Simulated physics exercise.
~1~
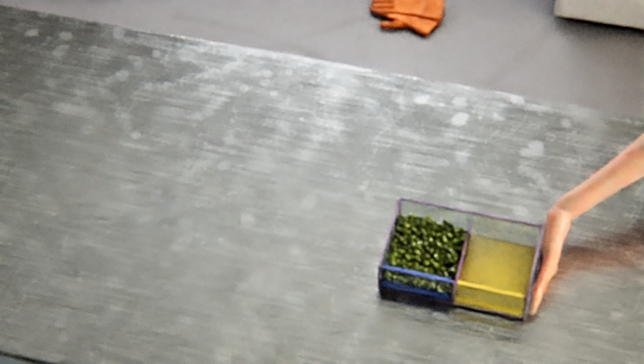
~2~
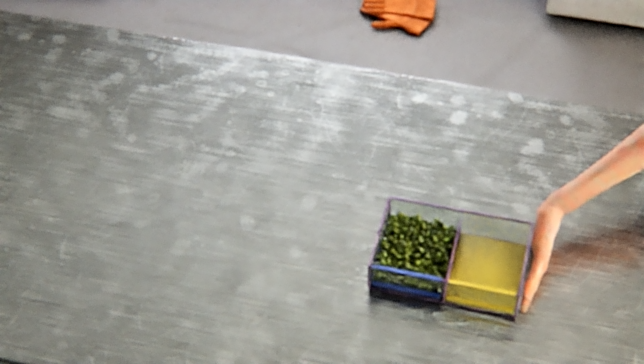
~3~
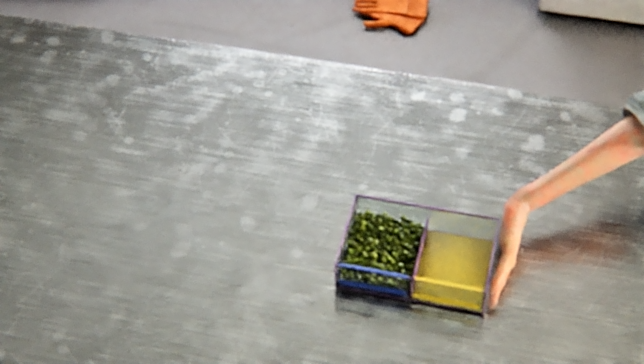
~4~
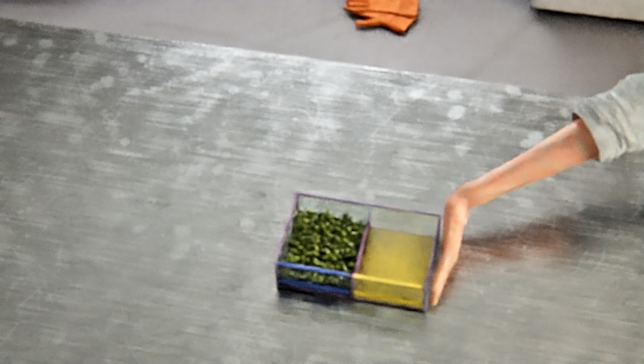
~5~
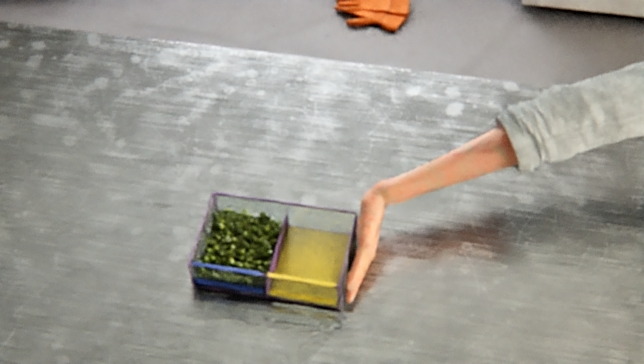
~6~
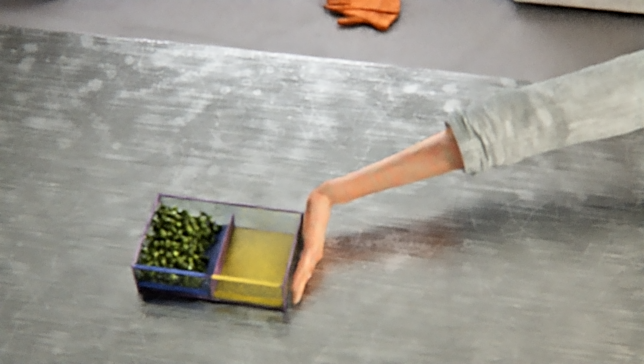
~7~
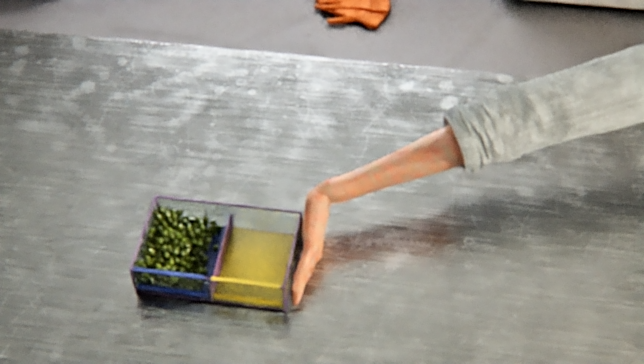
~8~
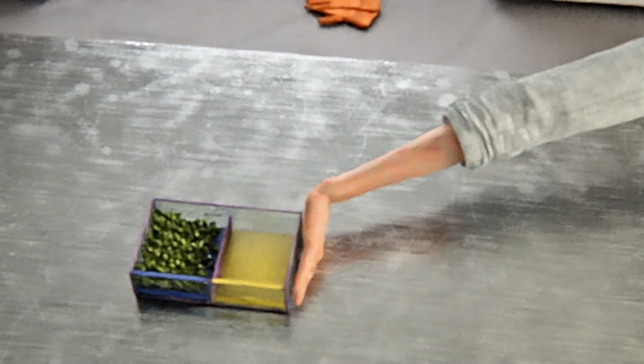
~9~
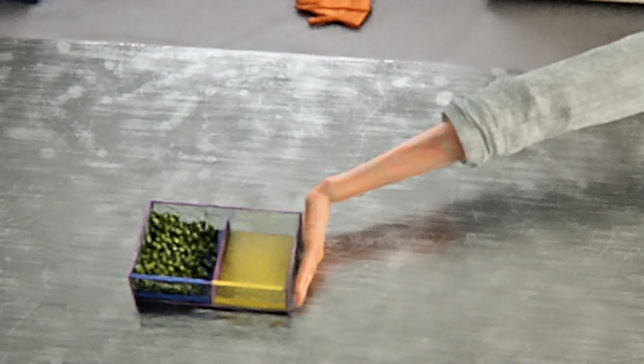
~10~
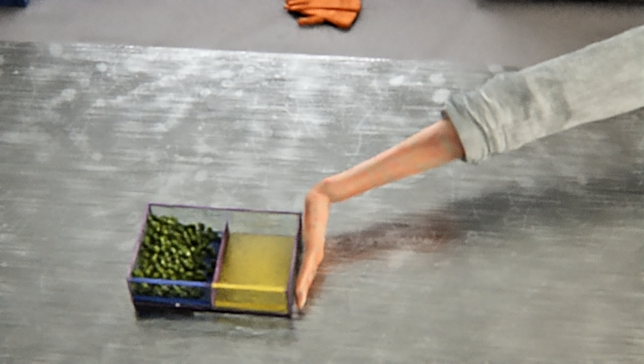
In the video, a hand pushes a clear divided tray, with small green olives in the left compartment and yellow contents in the right, leftward across a gray tabletop, then stops, and the olives remain in their own compartment with the hand still against the tray.
